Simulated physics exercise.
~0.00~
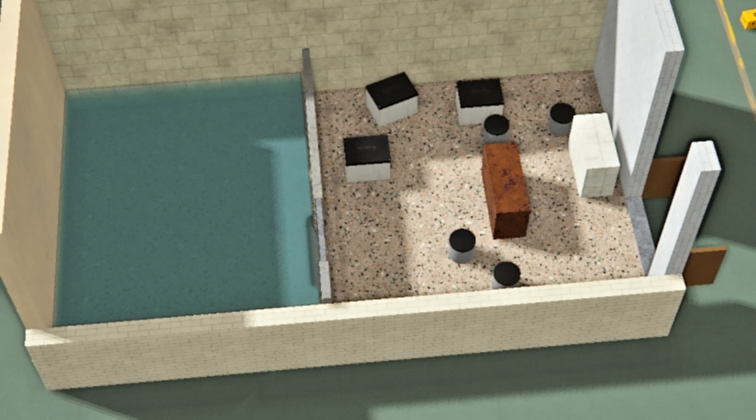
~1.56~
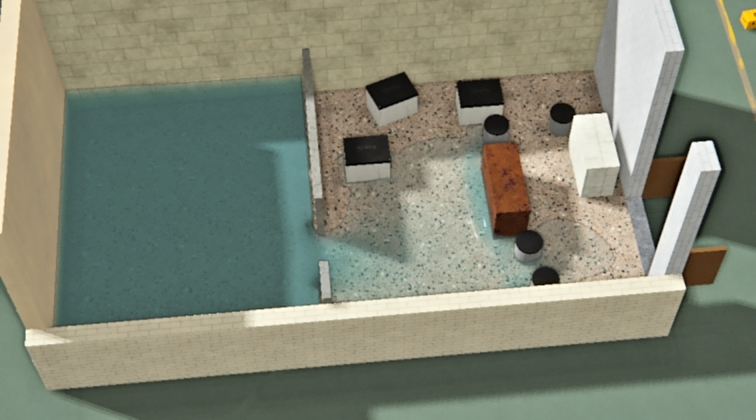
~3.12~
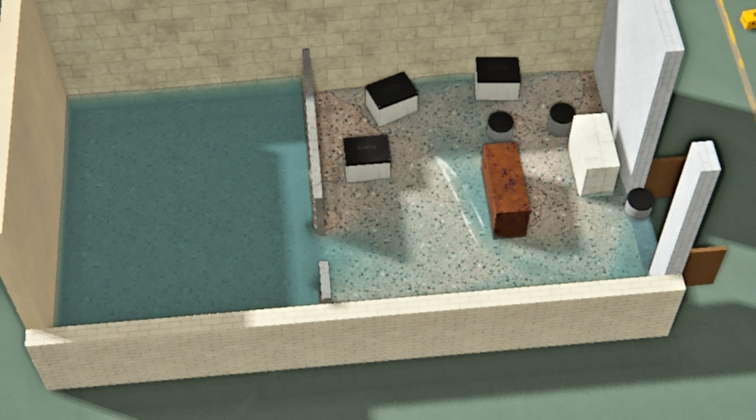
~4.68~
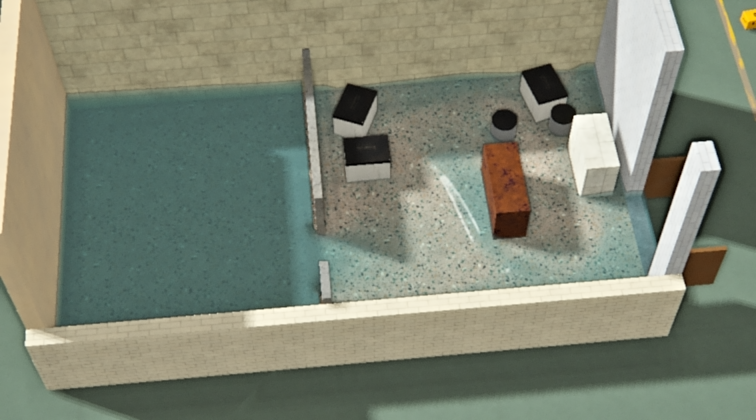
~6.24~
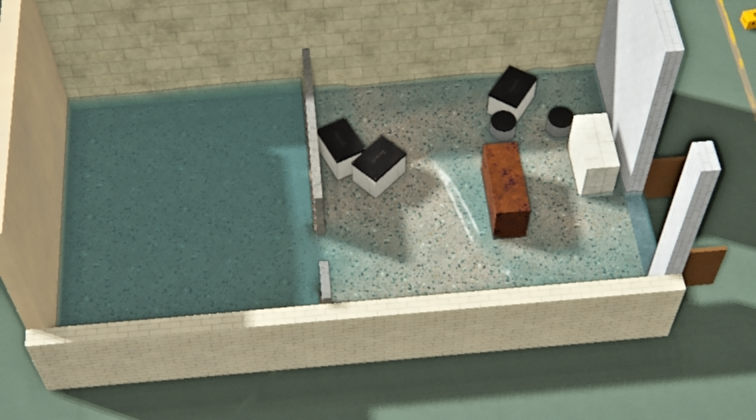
To begin with, water fills the left side of a walled store, held back by a grey partition, while black-topped boxes and small round pails stand on the dry speckled floor to the right, around a rust-brown block and a white one. A gap opens in the partition and water spreads across the floor, pushing the two front pails right. One disappears from view as the other reaches the right-hand opening, then it too is gone. Meanwhile, the back right box drifts right and turns, and another swings left. Finally, the right box has shifted back left, and the other two sit close together by the partition, with two pails still near the back.
